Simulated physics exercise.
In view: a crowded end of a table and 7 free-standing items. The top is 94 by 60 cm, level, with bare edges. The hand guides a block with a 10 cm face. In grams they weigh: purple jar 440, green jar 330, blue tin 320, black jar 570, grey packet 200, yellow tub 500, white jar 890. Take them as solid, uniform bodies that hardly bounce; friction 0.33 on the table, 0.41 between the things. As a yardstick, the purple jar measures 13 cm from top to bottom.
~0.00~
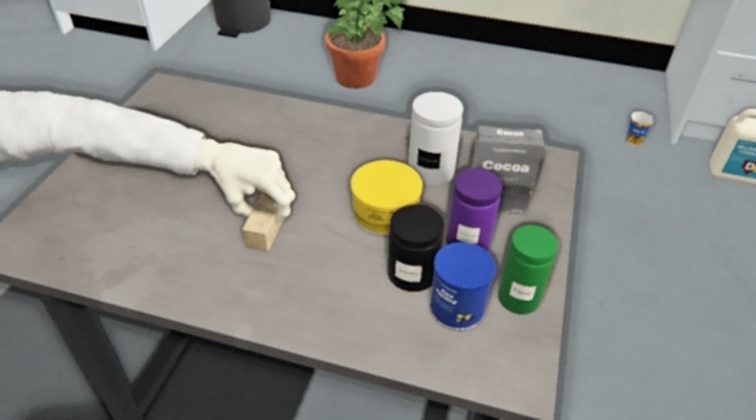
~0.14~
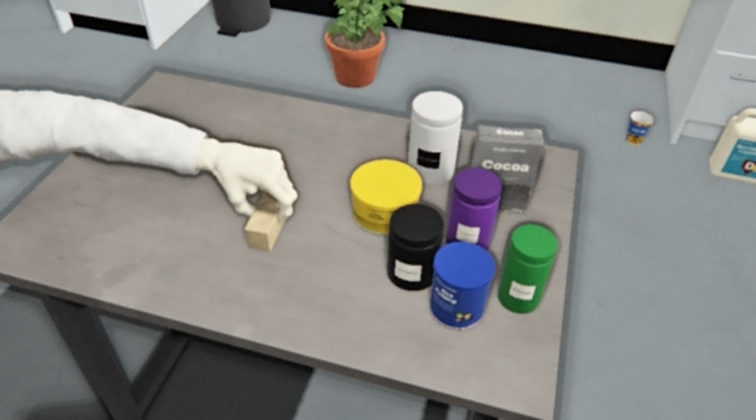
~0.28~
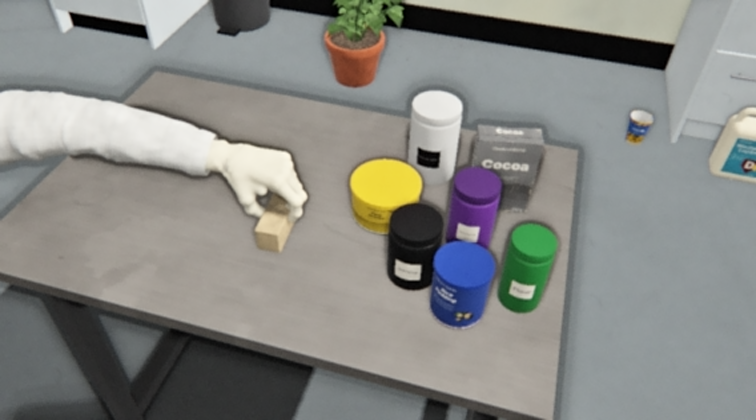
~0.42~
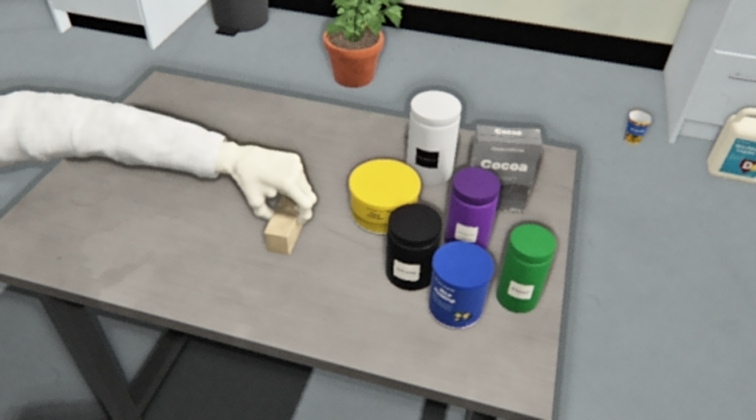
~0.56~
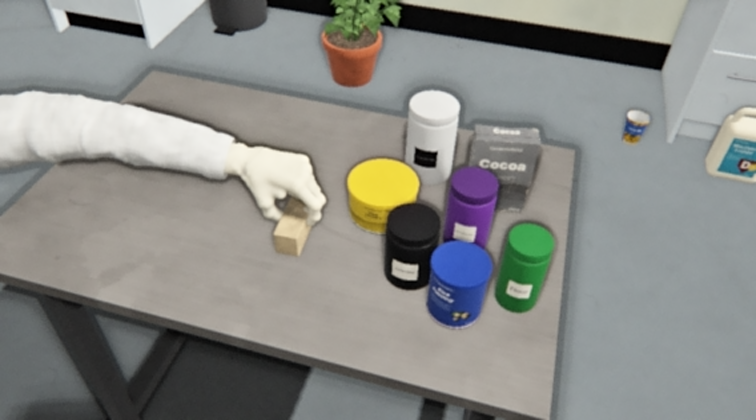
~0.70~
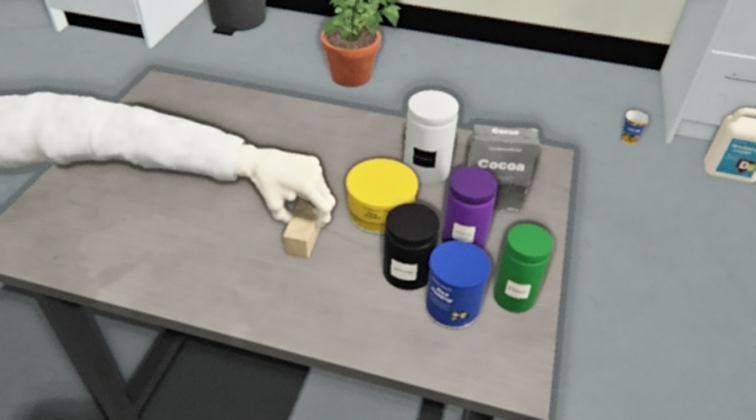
The clip shows a white-gloved hand holding a small wooden block on a table beside a cluster of jars, a tub, a tin and a grey packet, then sliding it a short way right toward them.
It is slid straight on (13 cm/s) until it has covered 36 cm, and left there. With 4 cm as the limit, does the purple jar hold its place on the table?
The purple jar ends elsewhere.
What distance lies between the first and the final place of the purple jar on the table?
Some 8 cm.
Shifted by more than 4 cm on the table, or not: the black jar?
The black jar ends elsewhere.
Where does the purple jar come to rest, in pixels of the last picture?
At about (517, 215).
After 1.50 s, block slid 18 cm; yellow tub slid 3 cm.
After 2.10 s, block slid 26 cm; black jar slid 6 cm; yellow tub slid 3 cm; blue tin slid 3 cm.
After 2.50 s, block slid 31 cm; purple jar slid 3 cm near (487, 214); black jar slid 11 cm; yellow tub slid 3 cm.
After 2.80 s, block slid 35 cm; purple jar slid 7 cm near (510, 215); black jar slid 15 cm; green jar slid 5 cm.
At rest (3.3 s), not toppled but over 4 cm from the start, purple jar, green jar and black jar; the other 4 in place, give or take 4 cm. Seen from the same camera at the end, purple jar near (517, 215).
